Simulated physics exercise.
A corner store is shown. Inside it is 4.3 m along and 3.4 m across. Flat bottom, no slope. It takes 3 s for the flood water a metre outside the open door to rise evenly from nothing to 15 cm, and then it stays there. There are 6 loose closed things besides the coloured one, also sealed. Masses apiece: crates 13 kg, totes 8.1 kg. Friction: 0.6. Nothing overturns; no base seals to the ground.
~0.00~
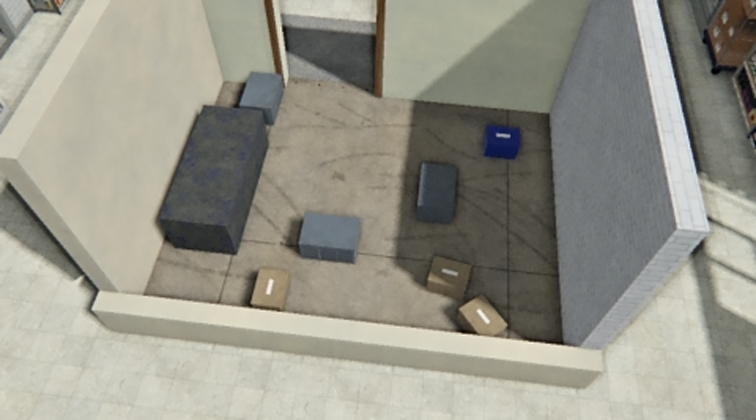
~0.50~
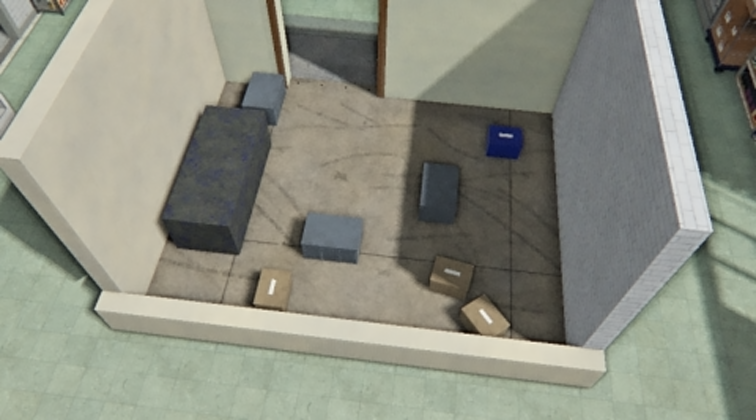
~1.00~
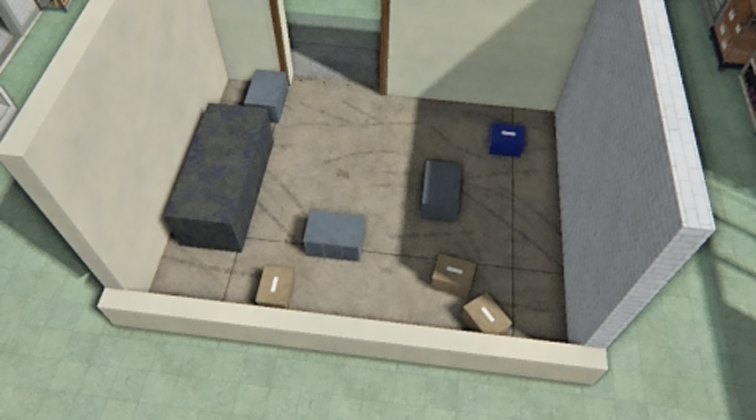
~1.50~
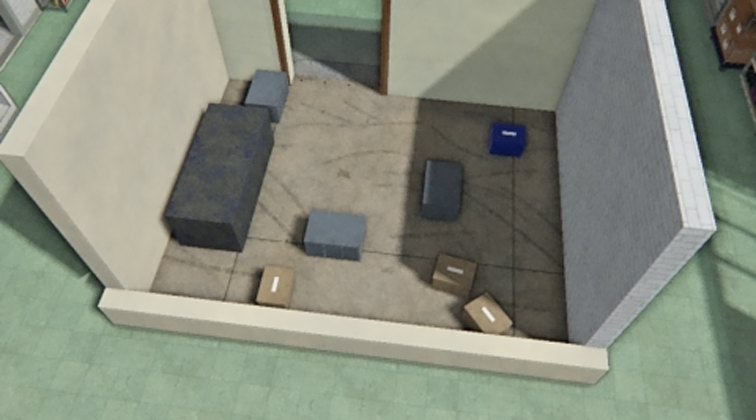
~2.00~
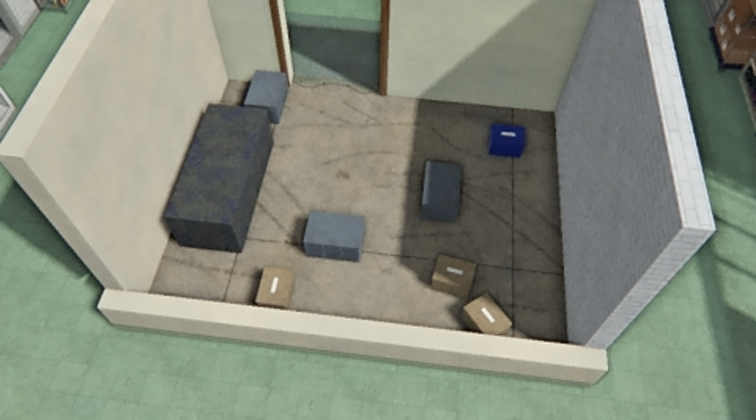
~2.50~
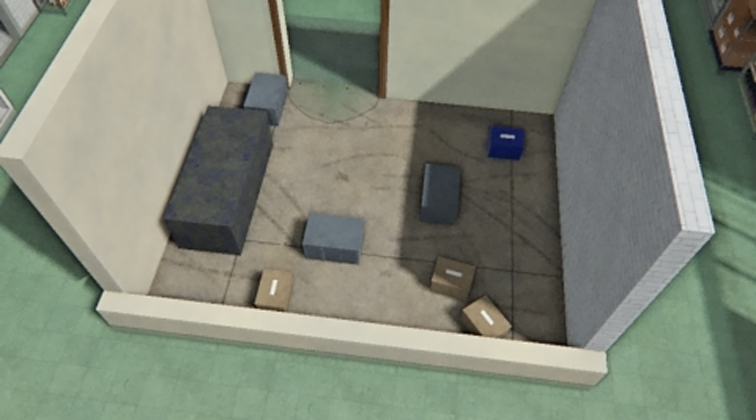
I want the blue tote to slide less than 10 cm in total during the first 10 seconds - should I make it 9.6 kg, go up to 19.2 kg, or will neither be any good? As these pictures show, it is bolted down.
9.6 kg will do.
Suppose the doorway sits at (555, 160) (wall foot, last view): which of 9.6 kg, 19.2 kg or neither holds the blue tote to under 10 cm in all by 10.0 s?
Then only the higher weight holds it.
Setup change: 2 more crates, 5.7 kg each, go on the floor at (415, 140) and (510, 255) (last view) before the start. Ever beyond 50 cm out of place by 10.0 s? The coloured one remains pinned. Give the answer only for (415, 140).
Answer: It goes not that far.
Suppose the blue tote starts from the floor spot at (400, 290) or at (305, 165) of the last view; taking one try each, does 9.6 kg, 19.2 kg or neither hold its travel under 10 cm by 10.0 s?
Respectively, the heavy option is needed and the heavy option is needed.
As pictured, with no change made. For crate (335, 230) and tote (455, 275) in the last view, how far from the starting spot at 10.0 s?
The first is 150 cm from its start, the second 50 cm.
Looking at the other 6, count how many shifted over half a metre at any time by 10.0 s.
The tally stands at 2.
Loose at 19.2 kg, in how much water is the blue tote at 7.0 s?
Around 1 cm.
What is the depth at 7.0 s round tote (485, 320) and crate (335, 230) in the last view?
Close to 4 and 7 centimetres.
After 3.5 s the blue tote would be 0 cm from its start with 9.6 kg and 0 cm from its start with 19.2 kg; 0 cm of water round it then.
After 4.5 s the blue tote would be 0 cm from its start with 9.6 kg and 0 cm from its start with 19.2 kg; 0 cm of water round it then.
After 7.0 s the blue tote would be 0 cm from its start with 9.6 kg and 0 cm from its start with 19.2 kg; 1 cm of water round it then.
After 10.0 s the blue tote would be 0 cm from its start with 9.6 kg and 0 cm from its start with 19.2 kg; 2 cm of water round it then.
